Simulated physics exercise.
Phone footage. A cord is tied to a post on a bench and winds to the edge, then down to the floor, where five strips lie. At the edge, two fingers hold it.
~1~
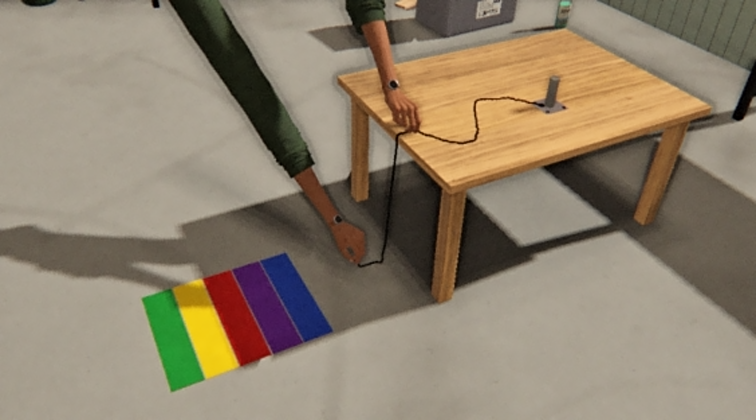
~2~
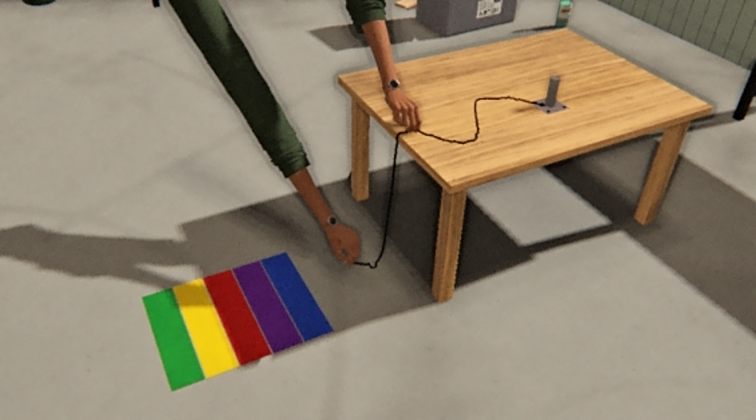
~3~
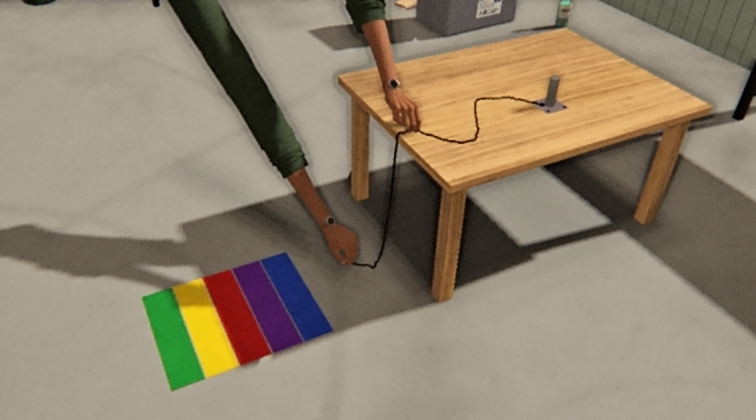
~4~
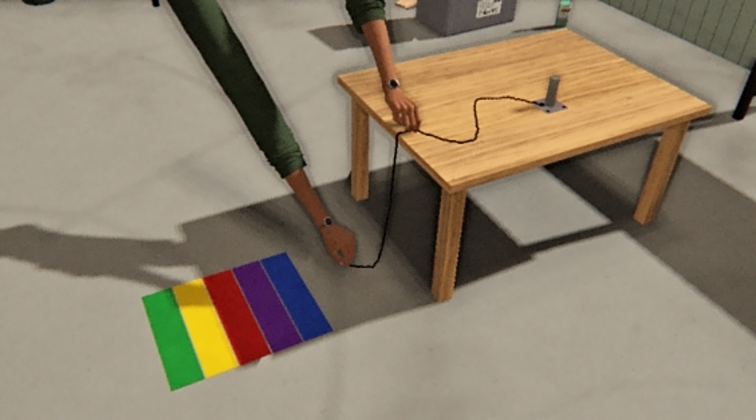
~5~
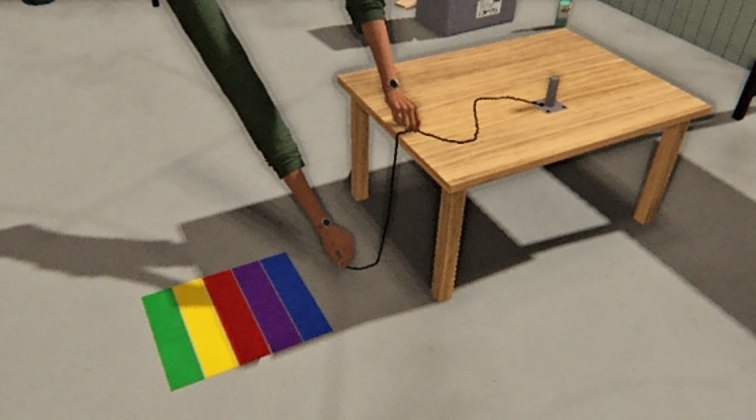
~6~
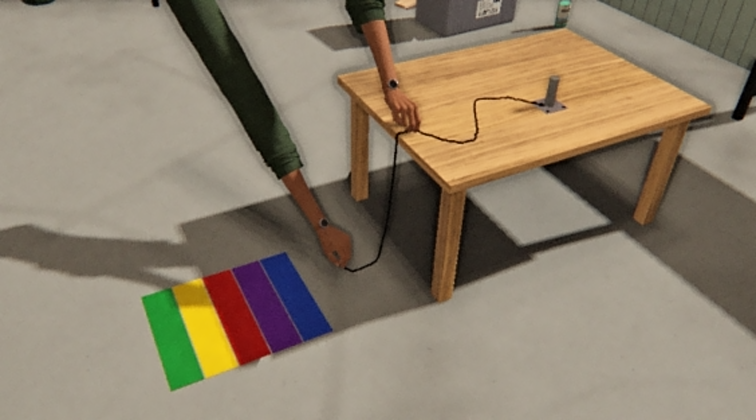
A hand near the floor drawing a dark cord slightly left toward coloured strips, another hand resting on the wooden table's edge.
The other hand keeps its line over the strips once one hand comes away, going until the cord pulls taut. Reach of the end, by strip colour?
Green.
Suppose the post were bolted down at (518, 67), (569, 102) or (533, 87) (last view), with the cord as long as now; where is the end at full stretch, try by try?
Results per try: (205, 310); (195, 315); (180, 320).
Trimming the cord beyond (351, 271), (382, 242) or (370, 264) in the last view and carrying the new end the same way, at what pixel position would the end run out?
(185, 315), (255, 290), (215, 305).
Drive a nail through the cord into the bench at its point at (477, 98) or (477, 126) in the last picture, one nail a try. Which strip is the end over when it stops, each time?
First try yellow, second try red.
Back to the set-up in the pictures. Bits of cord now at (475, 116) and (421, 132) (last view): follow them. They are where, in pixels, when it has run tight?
Roughly (446, 129) for the first and (354, 177) for the second.
Soon after, end near (230, 302); over red.
After that, end near (189, 315); over yellow.
At the stop, end near (164, 323); over green. The green one.
